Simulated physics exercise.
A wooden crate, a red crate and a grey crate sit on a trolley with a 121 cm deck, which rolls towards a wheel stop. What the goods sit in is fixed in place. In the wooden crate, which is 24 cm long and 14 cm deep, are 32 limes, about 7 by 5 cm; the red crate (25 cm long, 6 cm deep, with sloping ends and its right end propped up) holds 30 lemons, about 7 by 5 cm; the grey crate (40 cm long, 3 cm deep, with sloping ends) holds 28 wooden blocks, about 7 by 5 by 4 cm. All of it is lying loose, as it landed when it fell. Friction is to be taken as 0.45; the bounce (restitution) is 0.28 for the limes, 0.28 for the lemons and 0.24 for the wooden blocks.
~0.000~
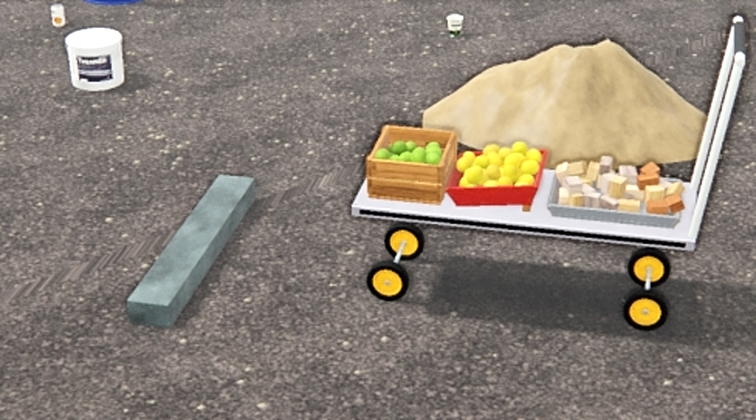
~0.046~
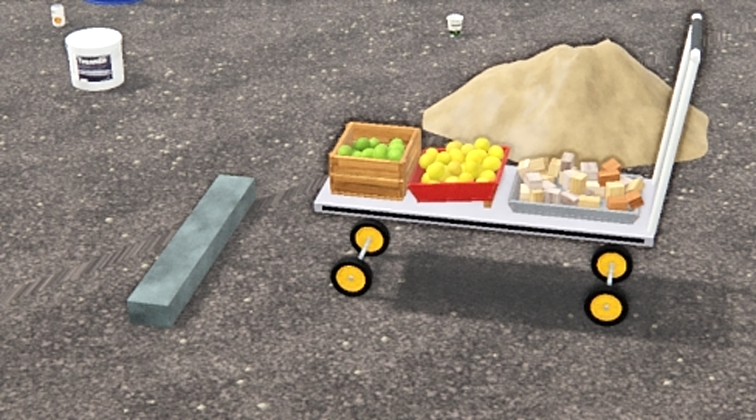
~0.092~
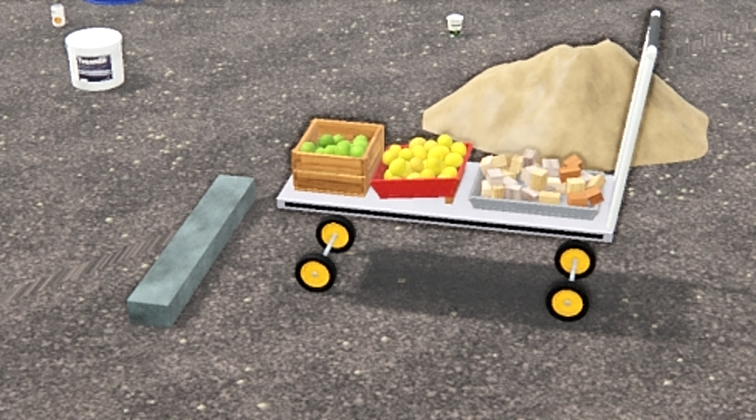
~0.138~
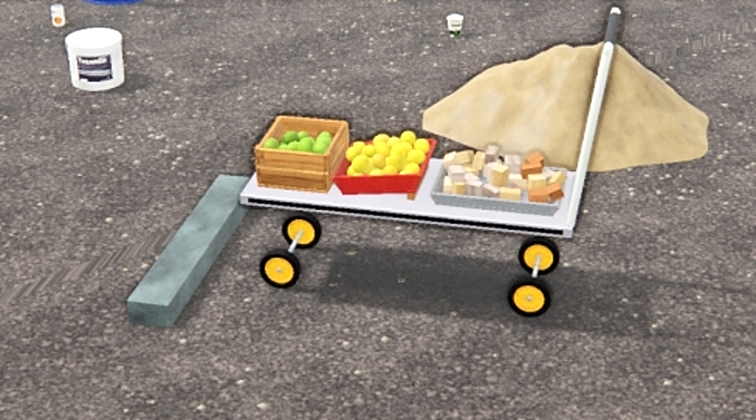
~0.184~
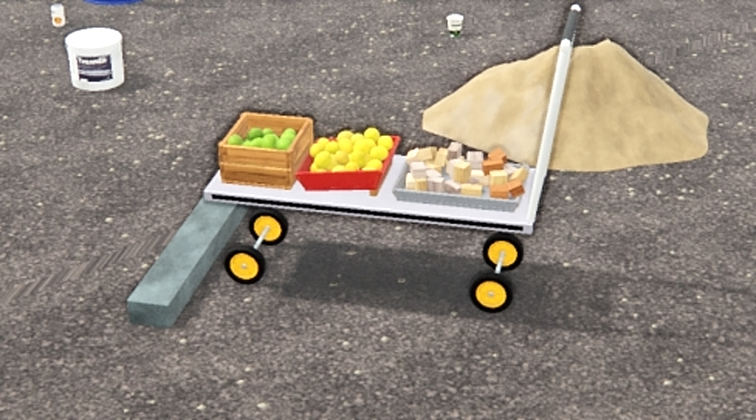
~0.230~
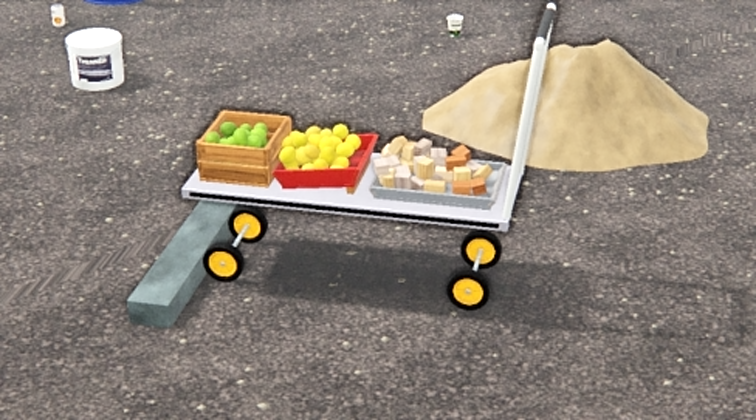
On a rough grey paved surface, a flat trolley carrying a wooden crate of limes, a red crate of lemons and a grey crate of wooden blocks rolls left past a sand heap. Its front end passes over a long block on the ground, the loads staying aboard.
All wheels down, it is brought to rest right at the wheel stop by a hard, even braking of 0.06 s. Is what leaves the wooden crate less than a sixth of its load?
Fewer than one out of six get out.
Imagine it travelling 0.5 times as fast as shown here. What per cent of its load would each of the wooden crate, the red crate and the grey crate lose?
Wooden crate 0, red crate 10, grey crate 10 per cent.
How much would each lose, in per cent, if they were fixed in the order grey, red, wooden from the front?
With that order the wooden crate sheds 0 per cent of its load, the red crate 60 per cent, and the grey crate 60 per cent.
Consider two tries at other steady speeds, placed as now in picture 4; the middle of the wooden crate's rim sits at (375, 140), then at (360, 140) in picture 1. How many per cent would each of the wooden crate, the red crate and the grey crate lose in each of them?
Try by try, the wooden crate would lose 0 then 0 per cent, the red crate 10 then 0 per cent, and the grey crate 20 then 10 per cent.
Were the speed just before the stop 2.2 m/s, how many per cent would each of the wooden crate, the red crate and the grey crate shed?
In that case the wooden crate sheds 0 per cent of its load, the red crate 10 per cent, and the grey crate 30 per cent.
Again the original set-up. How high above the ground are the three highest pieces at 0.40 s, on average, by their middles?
66 cm.
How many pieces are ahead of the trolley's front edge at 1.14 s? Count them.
About 3.
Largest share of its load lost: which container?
Answer: The grey crate.
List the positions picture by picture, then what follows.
In the first frame (places track the rim corner closest to us here), wooden crate (438, 166); red crate (536, 185); 65 cm to go; all still inside.
Wooden crate (399, 162); red crate (496, 182); 51 cm to go, in the second frame.
Wooden crate (361, 158); red crate (457, 178); 37 cm to go, in the third frame.
Wooden crate (324, 155); red crate (418, 174); 23 cm to go, in the fourth frame.
Wooden crate (286, 151); red crate (380, 170); stopping, in the fifth frame.
Wooden crate (264, 149); red crate (357, 168); stopping; all still inside, in the sixth frame.
After 0.28 s, the wooden crate has all 32, the red crate is down by 1 of 30 and the grey crate is down by 2 of 28.
After 0.40 s, the wooden crate is down by 2 of 32, the red crate is down by 5 of 30 and the grey crate is down by 8 of 28.
After 0.63 s, the wooden crate is down by 2 of 32, the red crate is down by 6 of 30 and the grey crate is down by 9 of 28.
Final count (at 1.14 s), the wooden crate is down by 2 of 32, the red crate is down by 6 of 30 and the grey crate is down by 9 of 28. Asked share, 2 of 32, 6 per cent.
